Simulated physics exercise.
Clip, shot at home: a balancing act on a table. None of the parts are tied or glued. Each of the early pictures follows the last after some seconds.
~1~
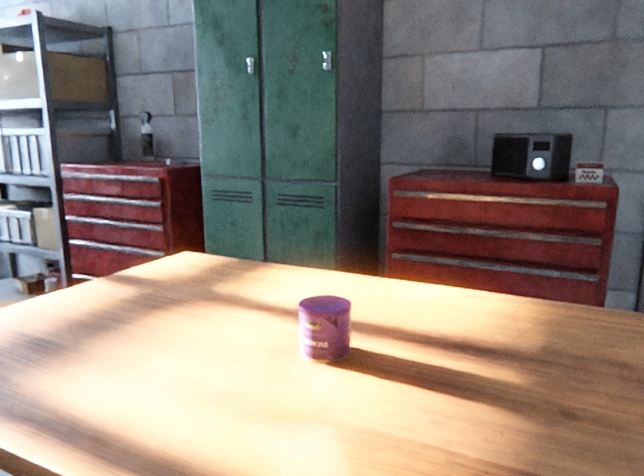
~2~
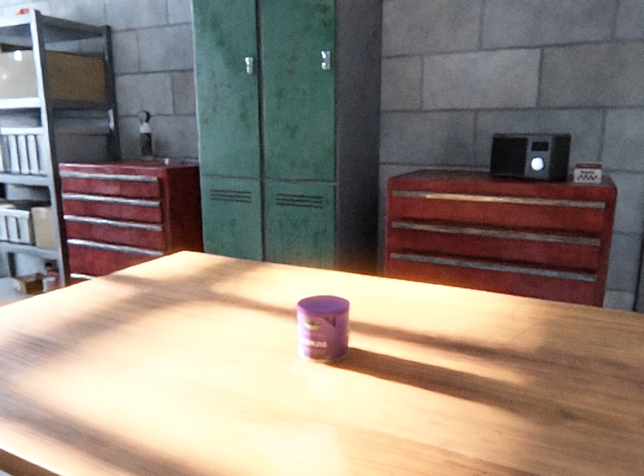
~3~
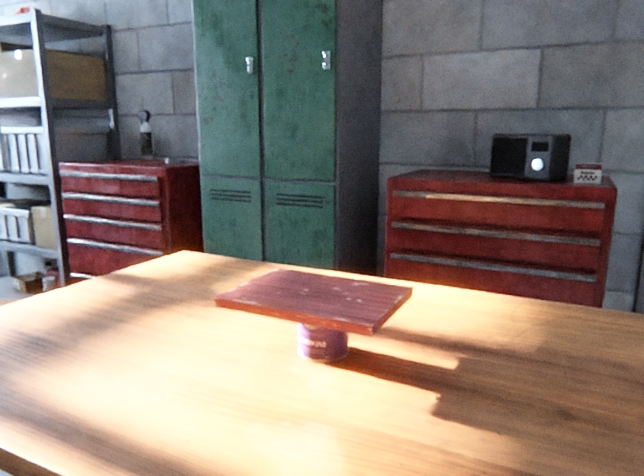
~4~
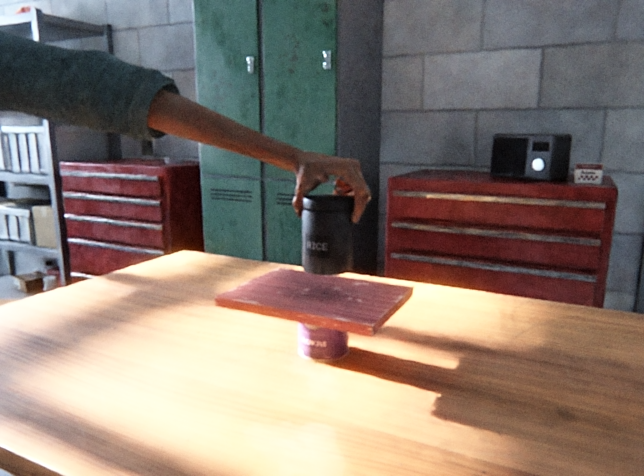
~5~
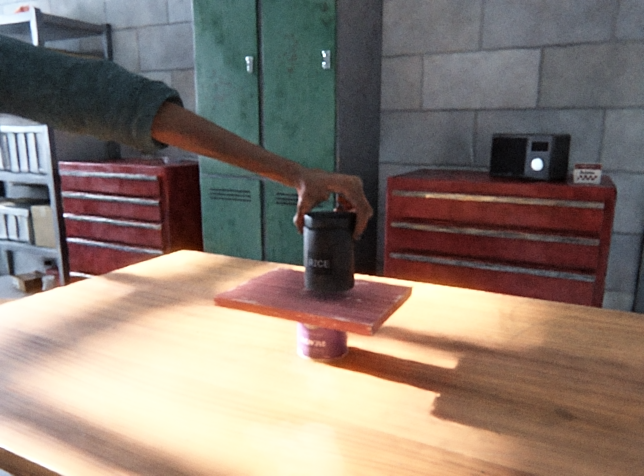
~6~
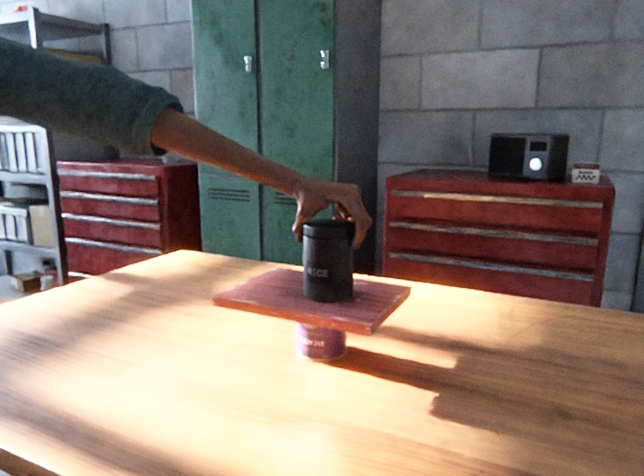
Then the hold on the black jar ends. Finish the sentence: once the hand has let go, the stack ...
The stack stands firm.
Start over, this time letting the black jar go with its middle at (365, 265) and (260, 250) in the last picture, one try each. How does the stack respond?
It stays steady first and tips over second.
Then, 0.80 s after the last picture, nothing has stirred.
Then, 1.70 s after the last picture, black jar resting near (328, 260).
At rest, all 3 in place. Seen from the same camera at the end, black jar near (328, 260). The stack holds.
